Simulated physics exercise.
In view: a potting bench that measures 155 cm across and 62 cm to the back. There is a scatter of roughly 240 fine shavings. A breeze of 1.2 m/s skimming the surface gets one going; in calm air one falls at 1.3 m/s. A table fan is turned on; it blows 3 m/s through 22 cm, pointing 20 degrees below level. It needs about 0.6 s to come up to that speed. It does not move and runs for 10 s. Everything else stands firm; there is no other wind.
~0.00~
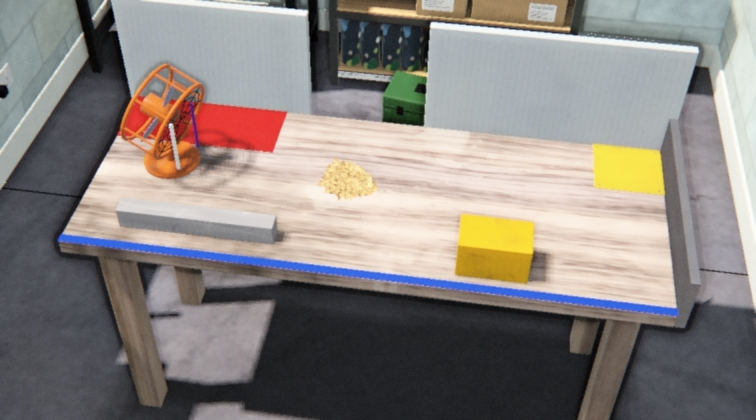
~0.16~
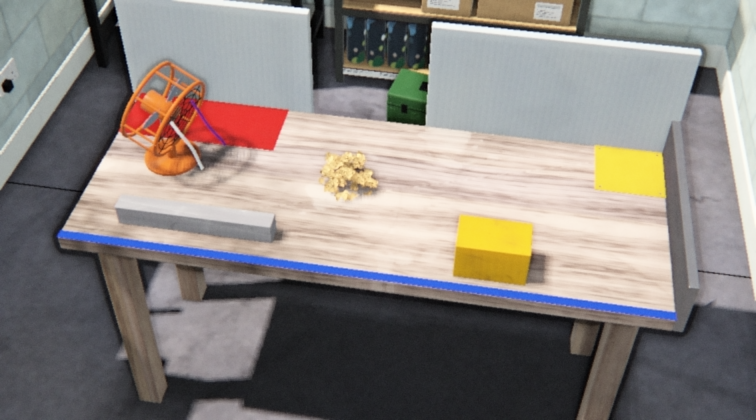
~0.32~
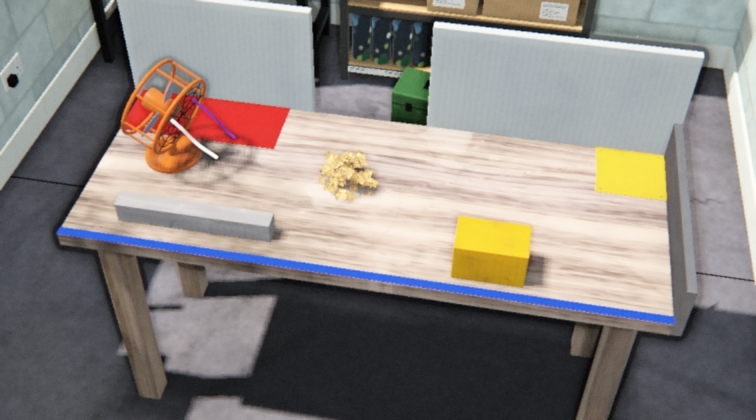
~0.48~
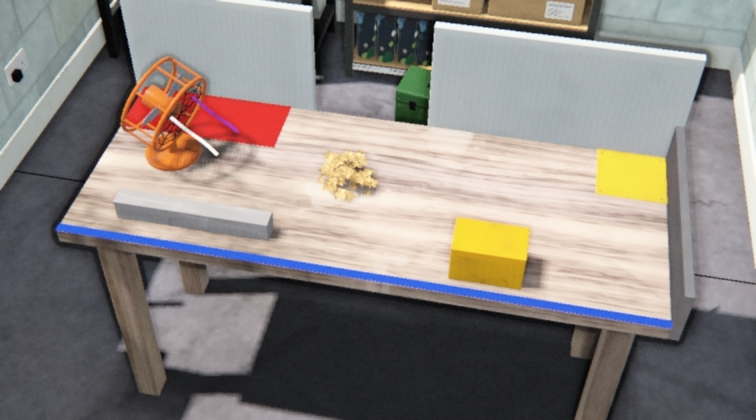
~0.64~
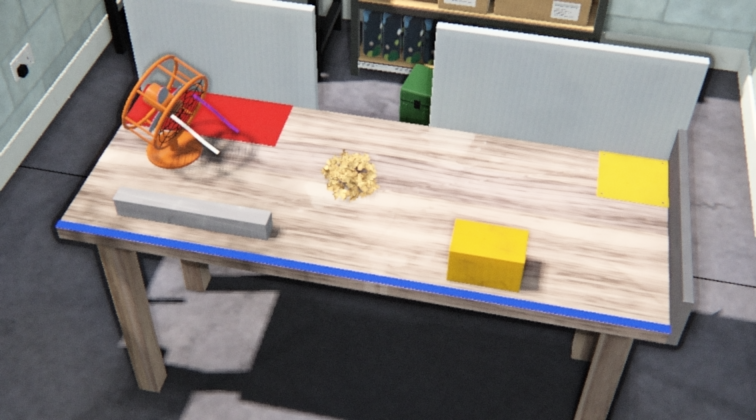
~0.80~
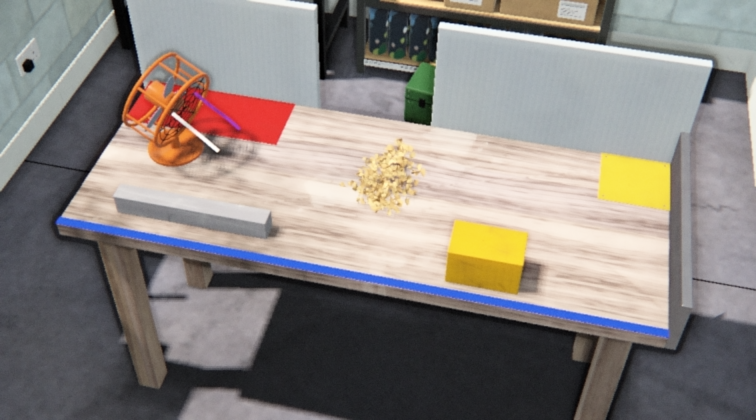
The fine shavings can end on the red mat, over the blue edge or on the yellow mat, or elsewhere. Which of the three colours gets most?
The yellow one.
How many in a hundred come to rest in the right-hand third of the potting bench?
About 90 %.
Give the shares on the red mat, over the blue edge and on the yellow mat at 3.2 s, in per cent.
About 0 % red, 5 % blue, 60 % yellow.
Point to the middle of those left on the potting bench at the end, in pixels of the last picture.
Near (666, 178).
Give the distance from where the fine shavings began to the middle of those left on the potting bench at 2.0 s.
About 85 cm.
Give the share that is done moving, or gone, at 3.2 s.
About 40 %.
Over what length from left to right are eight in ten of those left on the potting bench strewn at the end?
About 10 cm.
After 2.0 s the count stands so, 55 % are on the yellow mat, 7 % over the blue edge and 0 % on the red mat; the middle of those still in play is near (661, 189).
After 3.2 s the count stands so, 61 % are on the yellow mat, 7 % over the blue edge and 0 % on the red mat; the middle of those still in play is near (665, 187).
After 5.5 s the count stands so, 68 % are on the yellow mat, 8 % over the blue edge and 0 % on the red mat; the middle of those still in play is near (667, 185).
After 10.0 s, at the end, 75 % are on the yellow mat, 8 % over the blue edge and 0 % on the red mat; the middle of those still in play is near (666, 178).
